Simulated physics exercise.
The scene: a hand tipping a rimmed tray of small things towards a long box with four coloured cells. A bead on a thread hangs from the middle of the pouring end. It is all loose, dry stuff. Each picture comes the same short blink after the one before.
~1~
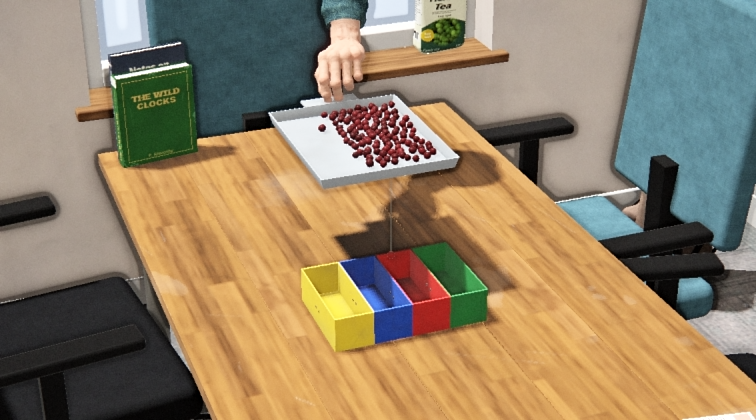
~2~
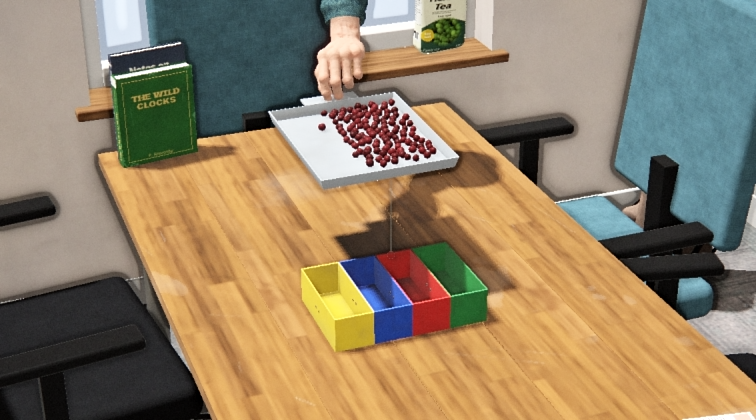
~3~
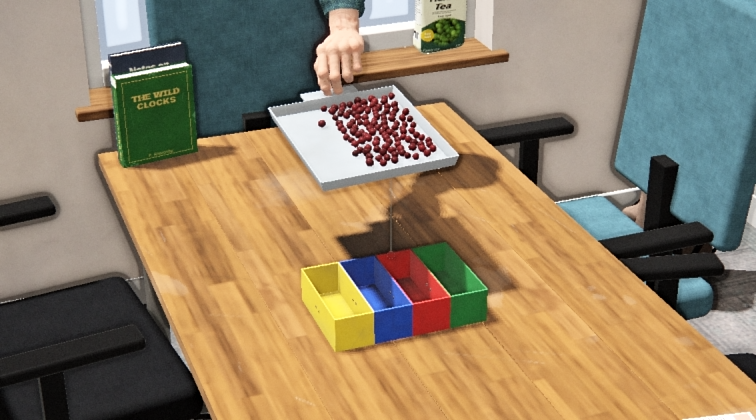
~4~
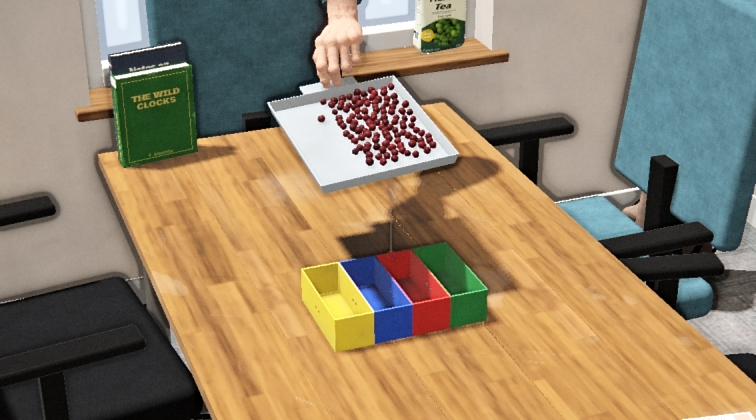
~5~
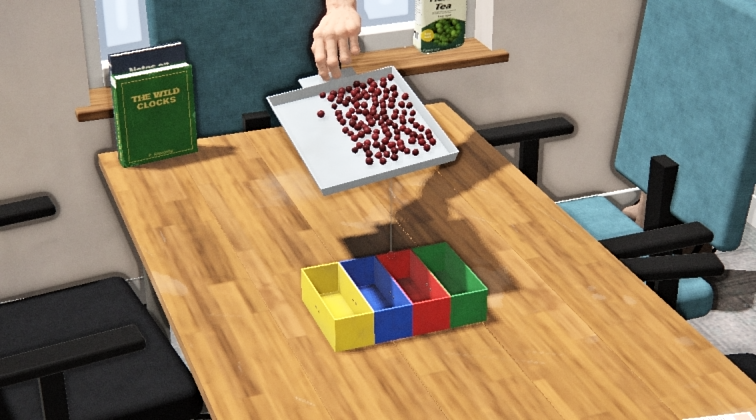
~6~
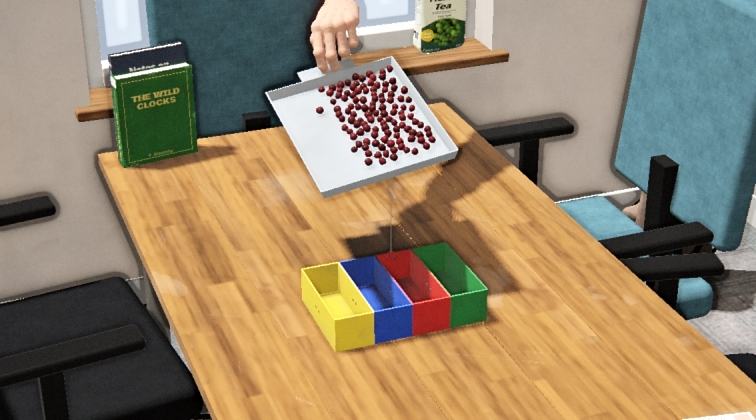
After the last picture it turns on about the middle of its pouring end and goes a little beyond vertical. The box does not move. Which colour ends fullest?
The yellow one ends fullest.
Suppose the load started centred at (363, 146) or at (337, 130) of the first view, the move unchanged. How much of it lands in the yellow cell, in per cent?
The first gives 80 %, the second 80 %.
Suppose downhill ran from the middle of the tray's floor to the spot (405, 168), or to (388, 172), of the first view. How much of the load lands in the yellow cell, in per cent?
Near 0 % and 10 %.
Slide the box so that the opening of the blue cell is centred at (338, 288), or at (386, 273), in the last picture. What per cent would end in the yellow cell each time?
The first gives 10 %, the second 50 %.
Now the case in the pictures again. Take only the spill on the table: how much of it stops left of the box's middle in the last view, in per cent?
Near 90 %.
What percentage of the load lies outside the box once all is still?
Close to 20 per cent.
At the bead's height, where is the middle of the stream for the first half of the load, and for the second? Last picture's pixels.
The first part at (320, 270); the rest at (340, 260).
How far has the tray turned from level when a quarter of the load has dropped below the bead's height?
Near 70 degrees.
Soon after the last picture, tray tipped steeply; most on the tray; a small part in the yellow cell; about a quarter falling or outside the box.
A little later, tray tipped past a quarter turn; a stray few on the tray; about two thirds in the yellow cell; a small part in the blue cell; about a quarter falling or outside the box.
Later still, tray tipped past a quarter turn; about two thirds in the yellow cell; a small part in the blue cell; a stray few in the red cell; about a quarter falling or outside the box.
At rest, tray tipped past a quarter turn; about two thirds in the yellow cell; a small part in the blue cell; a stray few in the red cell; none in the green cell; about a quarter outside the box.
